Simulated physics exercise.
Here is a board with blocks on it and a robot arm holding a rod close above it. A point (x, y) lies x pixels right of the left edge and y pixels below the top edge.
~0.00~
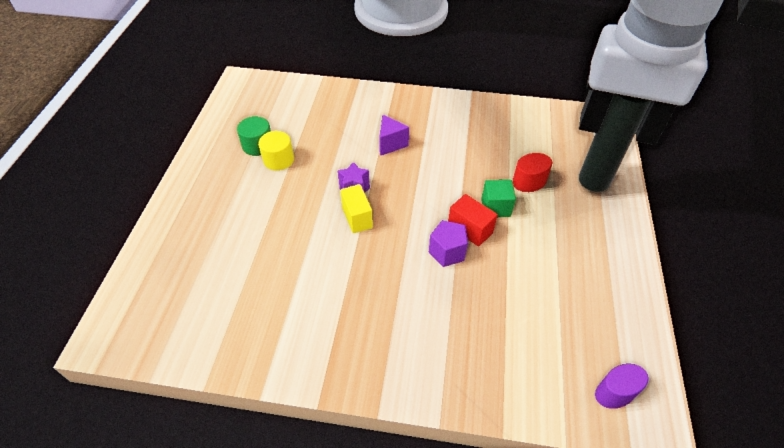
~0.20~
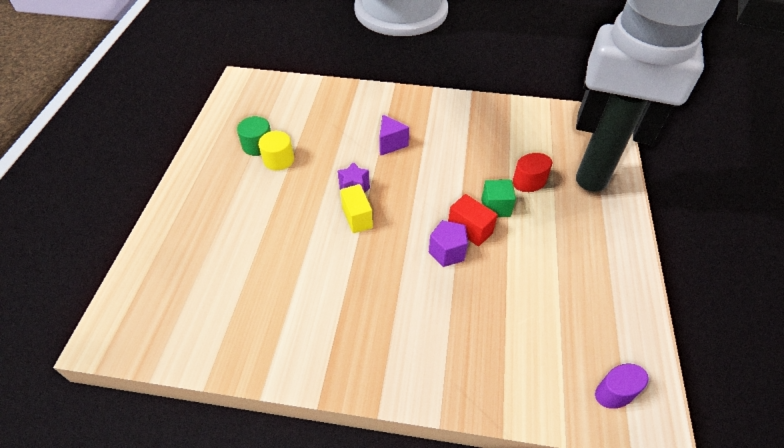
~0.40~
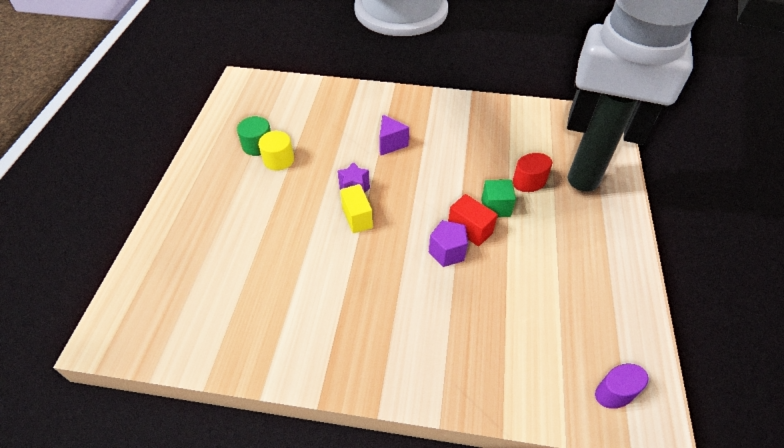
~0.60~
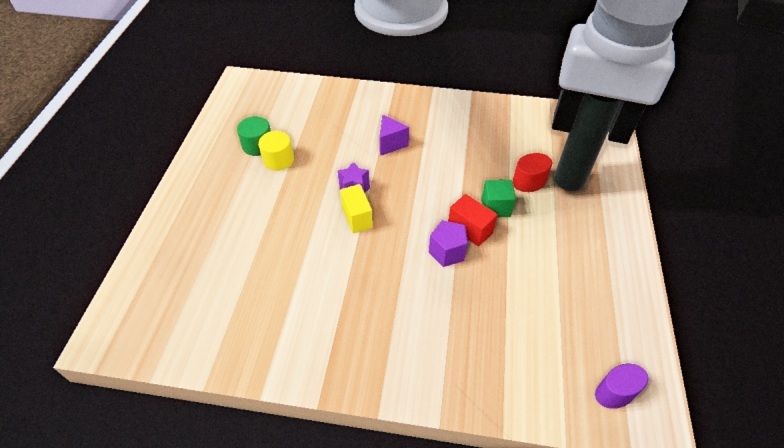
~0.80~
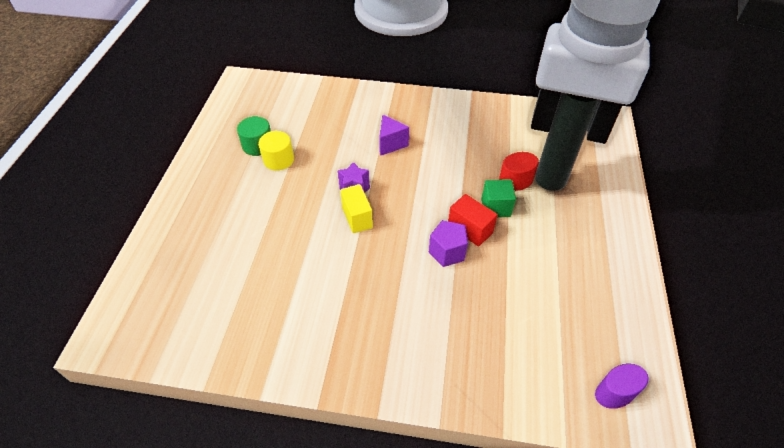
Robot arm moving its dark rod slowly left over a wooden board of coloured blocks, nudging the red oval block slightly left.
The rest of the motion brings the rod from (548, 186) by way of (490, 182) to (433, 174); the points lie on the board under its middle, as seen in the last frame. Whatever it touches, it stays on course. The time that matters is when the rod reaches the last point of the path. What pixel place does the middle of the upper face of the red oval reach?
The red oval ends near (410, 140).
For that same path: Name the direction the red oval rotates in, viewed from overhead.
That block twists clockwise.
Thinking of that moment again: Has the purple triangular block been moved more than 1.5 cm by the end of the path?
Going by the path, no.
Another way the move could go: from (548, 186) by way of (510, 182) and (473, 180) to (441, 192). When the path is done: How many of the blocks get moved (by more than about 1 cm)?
Most likely one.
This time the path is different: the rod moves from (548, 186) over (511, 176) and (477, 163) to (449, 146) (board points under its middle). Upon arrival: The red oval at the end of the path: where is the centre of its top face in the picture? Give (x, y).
The middle of its upper face should be somewhere near (453, 154).
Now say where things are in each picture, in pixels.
In the first picture, rod tip at (594, 182); block tops, purple triangular block at (391, 126); green square piece at (501, 189); red oval at (535, 162).
In the second picture, rod at (591, 181); blocks unchanged.
In the third picture, rod at (583, 181); blocks unchanged.
In the fourth picture, rod at (569, 181); blocks unchanged.
In the fifth picture, rod at (550, 181); purple triangular block at (391, 126); green square piece at (501, 189); red oval at (521, 161).
On the path given first. One third of the way, rod at (511, 179); red oval at (482, 157).
Two thirds of the way, rod at (472, 175); red oval at (444, 150), turned 15° clockwise.
At the end, rod at (433, 169); purple triangular block in place; green square piece in place; red oval at (410, 140), turned 30° clockwise.
